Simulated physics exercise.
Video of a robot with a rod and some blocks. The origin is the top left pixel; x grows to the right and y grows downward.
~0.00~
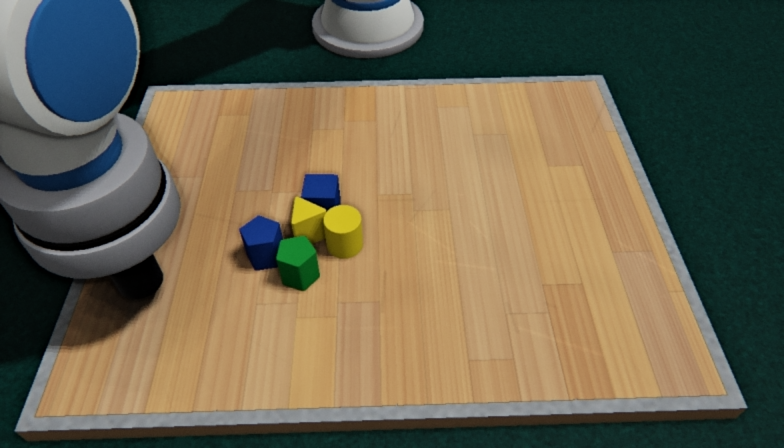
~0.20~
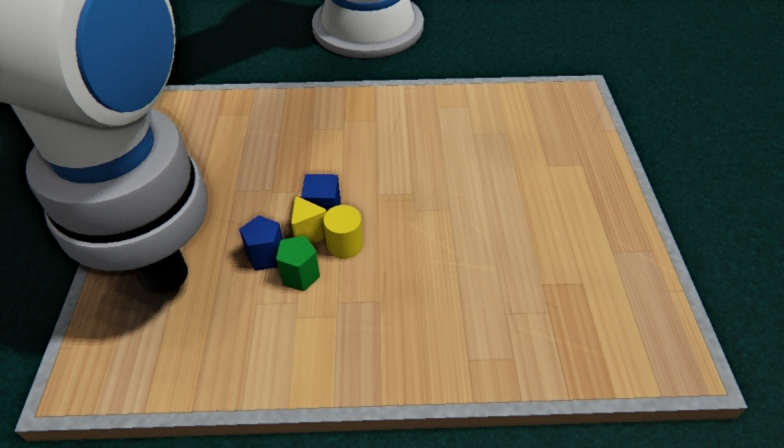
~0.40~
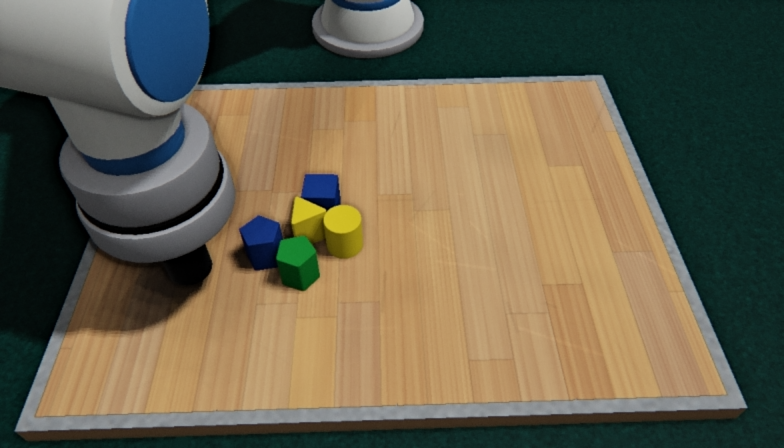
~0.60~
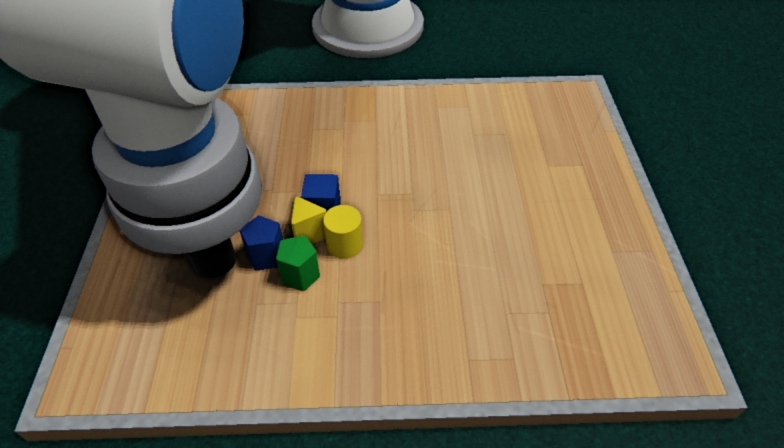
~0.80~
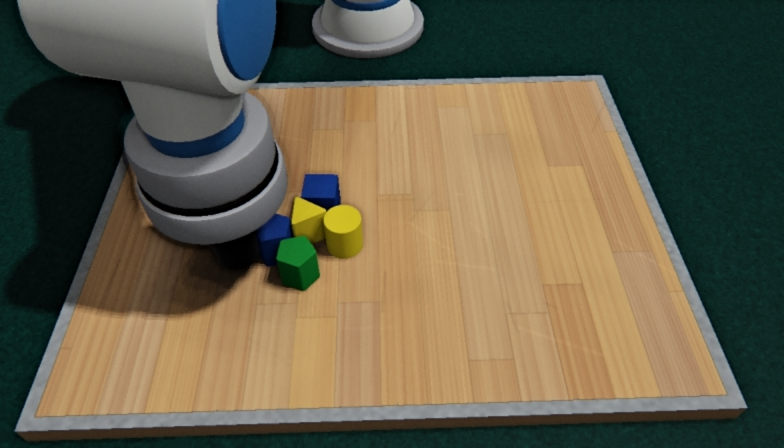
A white and grey robot arm with blue bands and a dark rod tip stands over the left side of a wooden board on a dark green surface, seen from above by a still camera. Near it sit a blue pentagon, a green pentagon, a yellow triangle, a blue square and a yellow cylinder, clustered together. The arm glides right to the blue pentagon, which shifts slightly right while the others stay put.
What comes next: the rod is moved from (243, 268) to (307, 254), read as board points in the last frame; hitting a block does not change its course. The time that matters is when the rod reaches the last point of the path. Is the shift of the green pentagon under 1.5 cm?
No, that is not what happens.
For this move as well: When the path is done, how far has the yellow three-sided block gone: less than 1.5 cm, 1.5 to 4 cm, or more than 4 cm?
Band: Over 4 cm.
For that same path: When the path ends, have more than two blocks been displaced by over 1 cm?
In short: Yes.
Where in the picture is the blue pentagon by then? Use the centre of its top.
So, by the moment the path ends, you'll find the top centre of the blue pentagon at (330, 207).
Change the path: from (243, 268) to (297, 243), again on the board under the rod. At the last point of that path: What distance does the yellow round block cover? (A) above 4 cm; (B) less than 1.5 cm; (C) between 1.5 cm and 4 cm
Option C.
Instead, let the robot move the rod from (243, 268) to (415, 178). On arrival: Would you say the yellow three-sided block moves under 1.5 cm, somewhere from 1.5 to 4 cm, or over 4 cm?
Range: Over 4 cm.
On the path given first. Halfway along, rod at (272, 247); blue pentagon at (302, 217); green pentagon at (301, 250), turned 15° clockwise; yellow three-sided block at (328, 201), turned 40° anticlockwise; yellow round block at (350, 218).
At the end, rod at (304, 239); blue pentagon at (330, 207), turned 15° anticlockwise; green pentagon at (321, 253), turned 60° clockwise; yellow three-sided block at (351, 189), turned 60° anticlockwise; yellow round block at (367, 216).
